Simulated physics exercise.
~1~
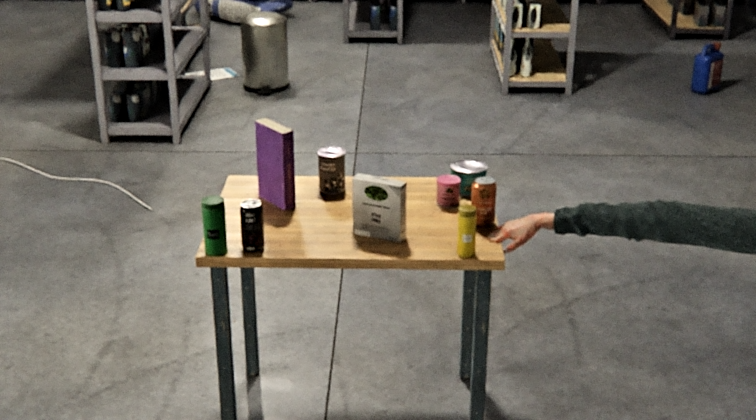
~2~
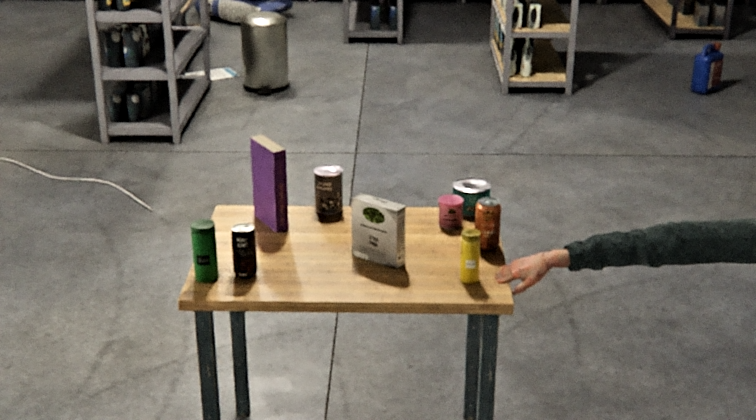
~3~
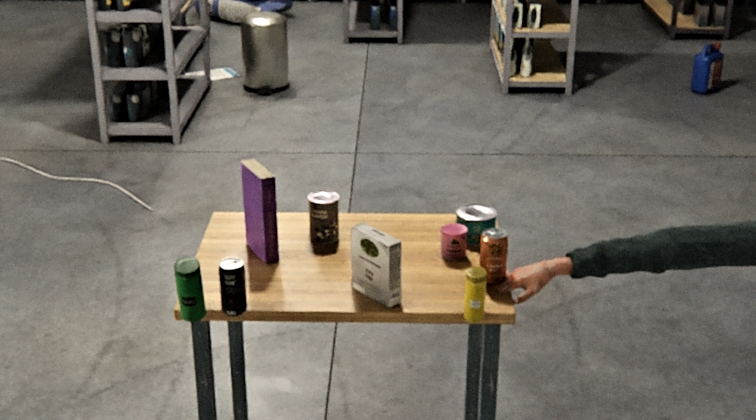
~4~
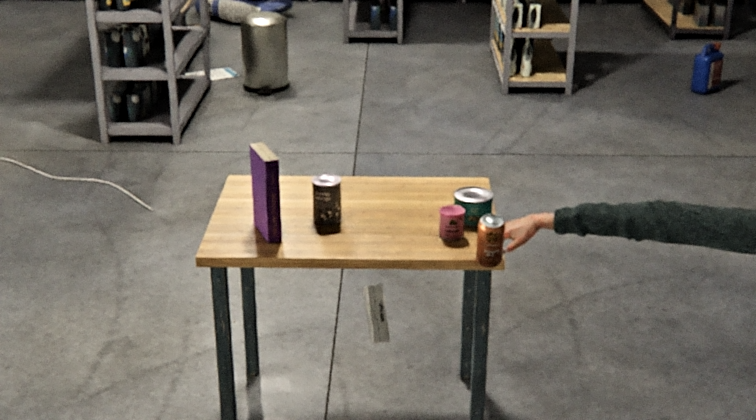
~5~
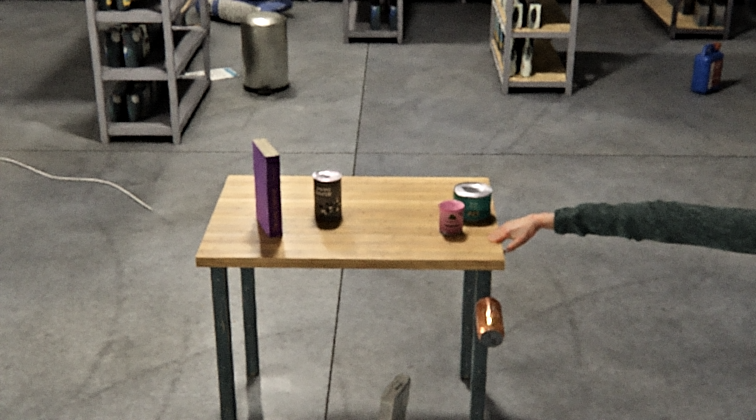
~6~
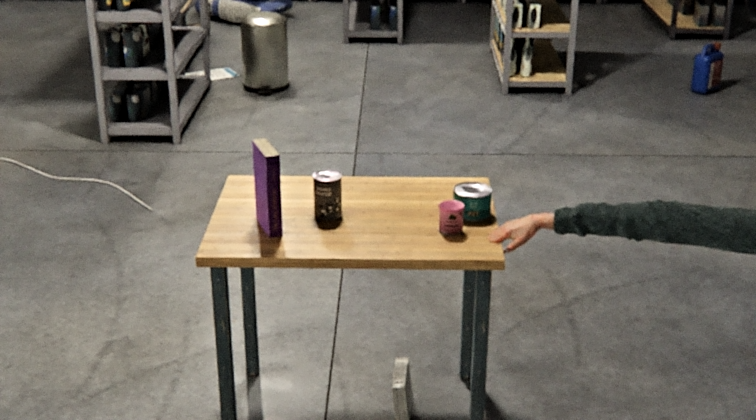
Hand pulling a wooden table forward and jerking it back, cans, shaker and white packet falling off, purple book still standing.
